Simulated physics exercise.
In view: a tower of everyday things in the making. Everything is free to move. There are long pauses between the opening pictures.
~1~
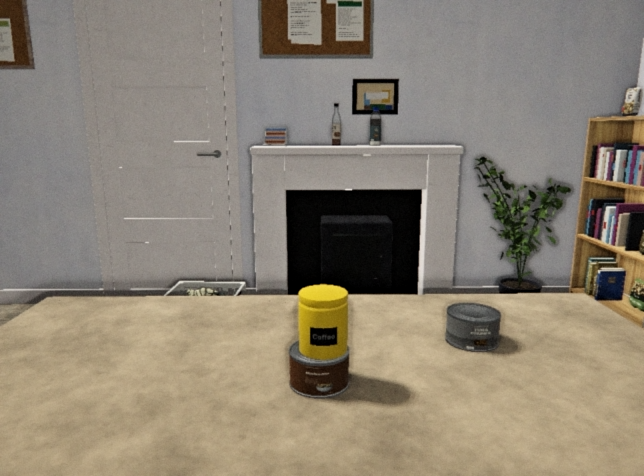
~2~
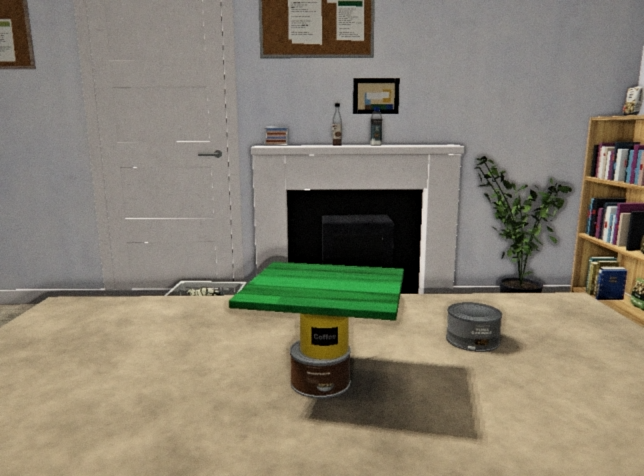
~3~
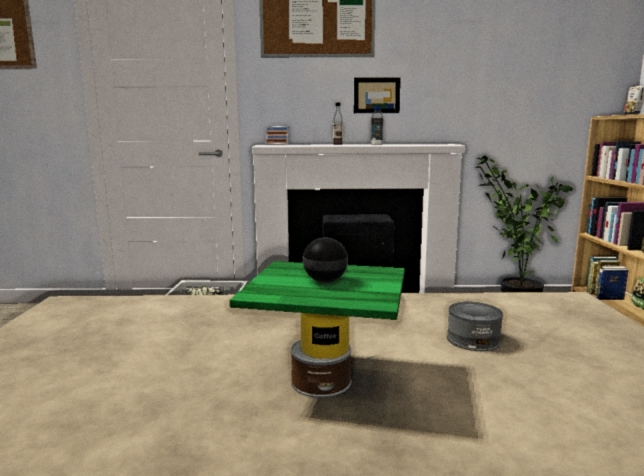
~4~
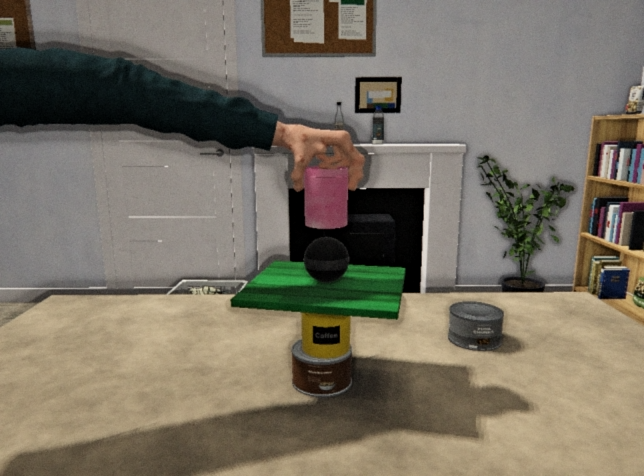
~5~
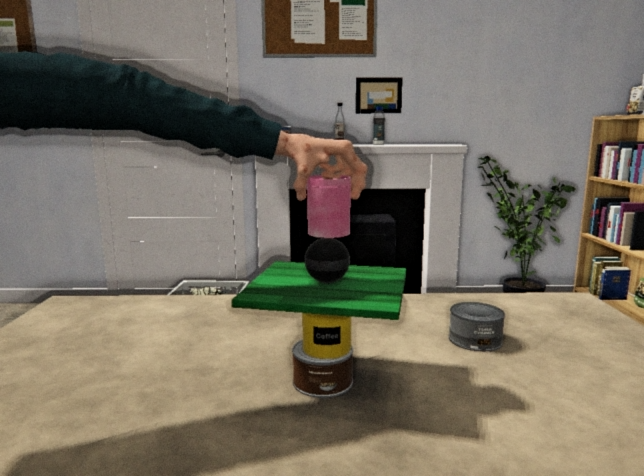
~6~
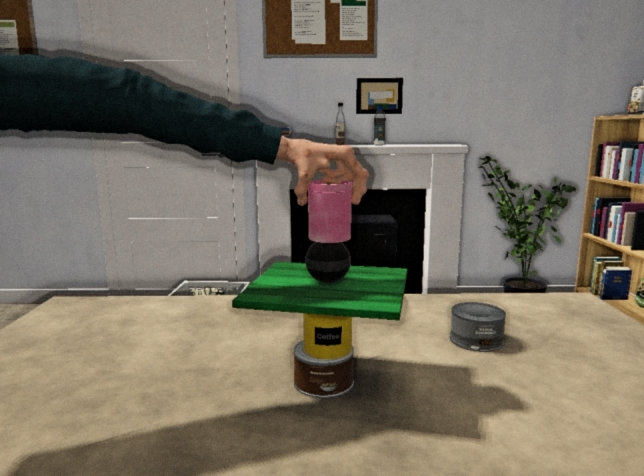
A hand lowers a pink cup onto a black ball atop a green board and stacked containers.
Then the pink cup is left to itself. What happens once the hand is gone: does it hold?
Here the pile loses its balance.
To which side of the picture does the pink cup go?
It goes to the right.
Then, 0.70 s later than the last frame, pink cup now fallen.
Then, 0.90 s later than the last frame, things are still on the move.
When it is over, fallen, pink cup; the other 5 as before. End places, in pixels of the last picture, pink cup near (506, 359). The pile comes apart.
